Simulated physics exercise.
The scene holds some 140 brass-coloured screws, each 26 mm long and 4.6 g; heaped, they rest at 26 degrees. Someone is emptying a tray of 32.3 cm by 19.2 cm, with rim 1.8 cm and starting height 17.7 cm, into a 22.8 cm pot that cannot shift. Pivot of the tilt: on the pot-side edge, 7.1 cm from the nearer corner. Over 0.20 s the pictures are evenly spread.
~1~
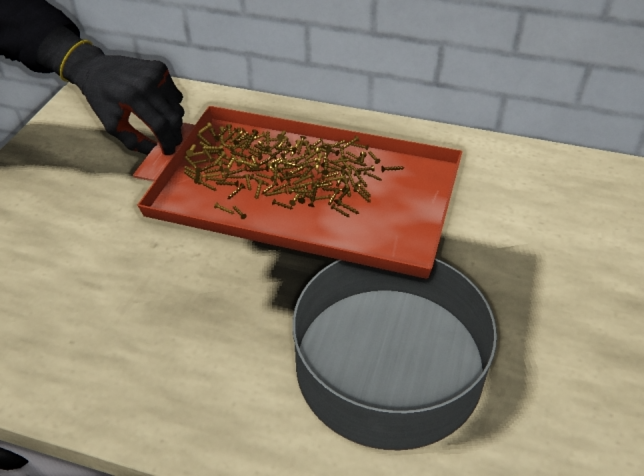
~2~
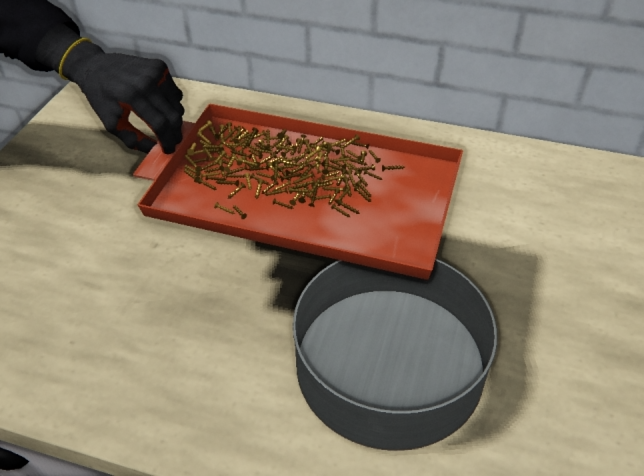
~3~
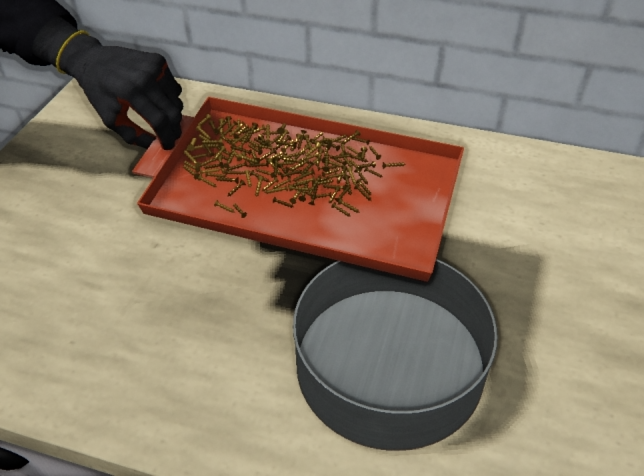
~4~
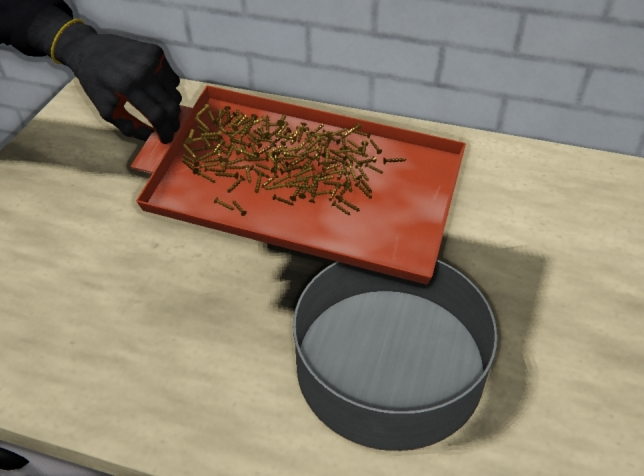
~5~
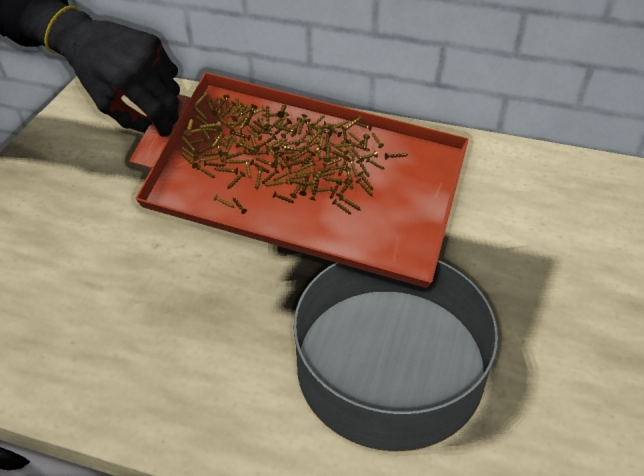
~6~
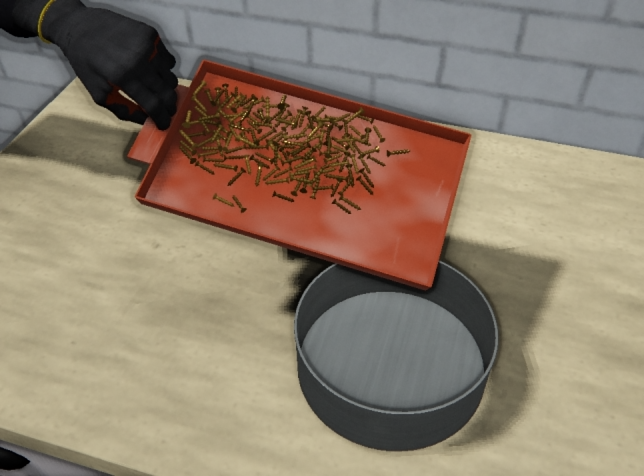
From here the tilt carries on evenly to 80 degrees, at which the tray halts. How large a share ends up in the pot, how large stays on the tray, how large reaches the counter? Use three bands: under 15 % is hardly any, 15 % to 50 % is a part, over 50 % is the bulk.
Shares - pot: The bulk; tray: Hardly any; counter: A part.
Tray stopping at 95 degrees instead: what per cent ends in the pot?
I'd put it at close to 70 per cent.
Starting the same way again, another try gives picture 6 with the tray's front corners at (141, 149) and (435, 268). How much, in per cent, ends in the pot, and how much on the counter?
In the pot: 10 per cent; on the counter: 80 per cent.
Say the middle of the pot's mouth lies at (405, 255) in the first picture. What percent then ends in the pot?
About 25 per cent.
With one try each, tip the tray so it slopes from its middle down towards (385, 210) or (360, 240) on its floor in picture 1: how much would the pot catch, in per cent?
First try: About 30 percent; second try: About 95 percent.
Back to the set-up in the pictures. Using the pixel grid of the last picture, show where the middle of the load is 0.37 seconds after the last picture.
My estimate is roughly (303, 249).
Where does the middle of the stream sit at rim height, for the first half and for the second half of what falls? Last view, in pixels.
Roughly (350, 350) to start, and after that (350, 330).
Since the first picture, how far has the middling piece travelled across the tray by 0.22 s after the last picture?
By then it sits near 4 cm from where it began.
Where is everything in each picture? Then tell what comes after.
The first frame shows tray tilt 0 degrees, front corners at (141, 204) and (429, 266); middle of the pieces at (281, 162); pot at (394, 323).
The second frame shows tray tilt 1 degrees, front corners at (141, 204) and (429, 267); middle of the pieces at (281, 161).
The third frame shows tray tilt 4 degrees, front corners at (141, 202) and (429, 270), lowest corner right front; middle of the pieces at (281, 157).
The fourth frame shows tray tilt 8 degrees, front corners at (140, 200) and (429, 274), lowest corner right front; middle of the pieces at (281, 151).
The fifth frame shows tray tilt 14 degrees, front corners at (139, 197) and (429, 279), lowest corner right front; middle of the pieces at (281, 144).
The sixth frame shows tray tilt 19 degrees, front corners at (138, 195) and (429, 283), lowest corner right front; middle of the pieces at (281, 137); pot at (395, 324).
Then, 0.22 s after the last picture, tilt 51 degrees; the tray holds 100 %, the pot 0 %.
Then, 0.37 s after the last picture, tilt 71 degrees; the tray holds 95 %, the pot 0 %.
Then, 0.64 s after the last picture, tilt 80 degrees; the tray holds 15 %, the pot 55 %.
In the end, pot 70 %, tray 5 %, counter 25 %.
